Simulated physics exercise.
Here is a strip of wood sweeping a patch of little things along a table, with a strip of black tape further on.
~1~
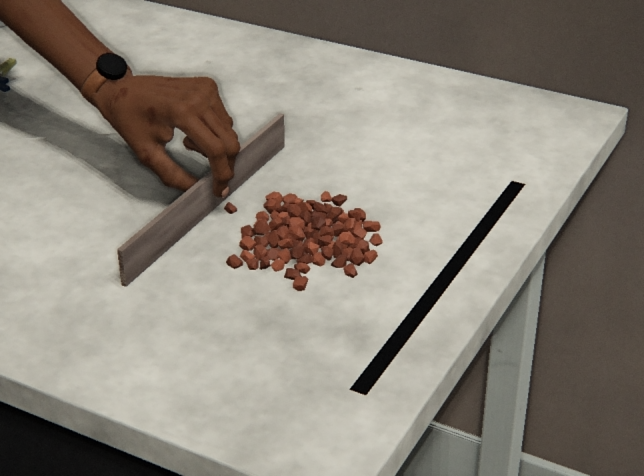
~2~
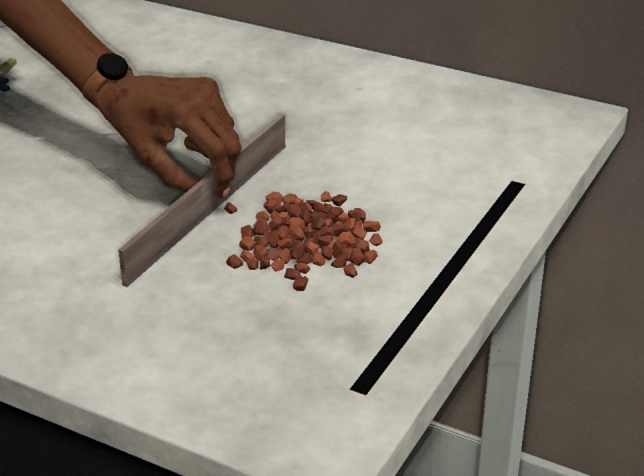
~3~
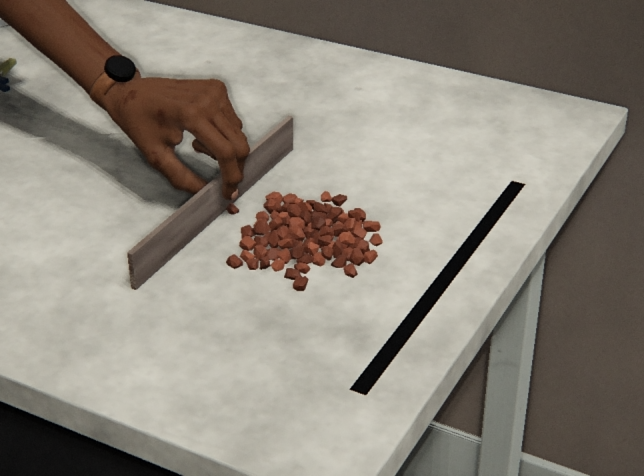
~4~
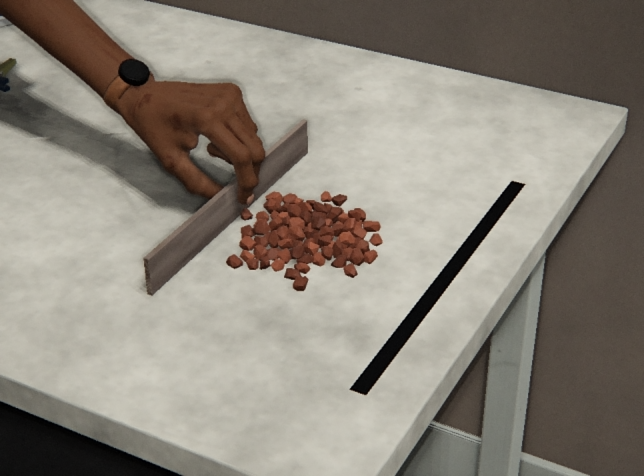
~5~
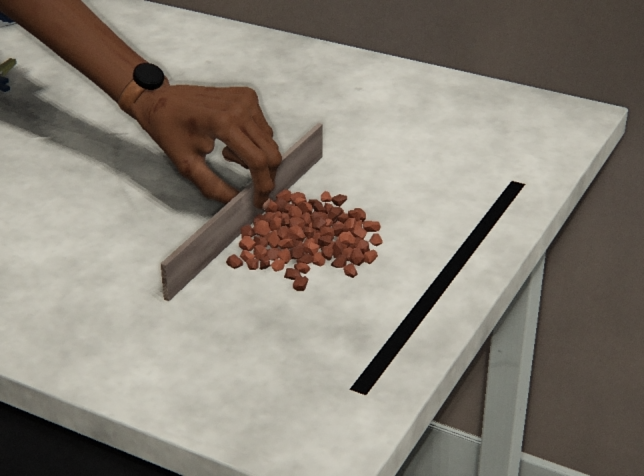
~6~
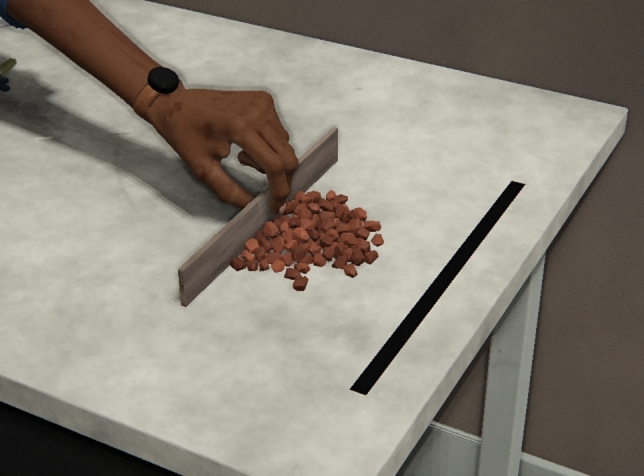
A hand slid a strip of wood rightward across a pale table into a heap of small reddish-brown bits, nudging some of them along, while a strip of black tape lay further to the right.
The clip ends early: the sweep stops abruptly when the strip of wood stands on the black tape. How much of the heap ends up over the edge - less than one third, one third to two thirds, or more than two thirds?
The share that drops is going to sit within the middle third.
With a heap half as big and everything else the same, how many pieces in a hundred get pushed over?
Close to 20 per cent of the heap.
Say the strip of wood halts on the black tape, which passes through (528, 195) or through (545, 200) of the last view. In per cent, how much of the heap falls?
70 % and 100 %.
Soon, strip of wood still moving, near (360, 219); heap all on the table, its front near (444, 283).
A while on, strip of wood stopped at the black tape; heap about a third over the edge.
Towards the end, strip of wood stopped at the black tape; heap about half over the edge.
Finally, strip of wood stopped at the black tape; heap about half over the edge.
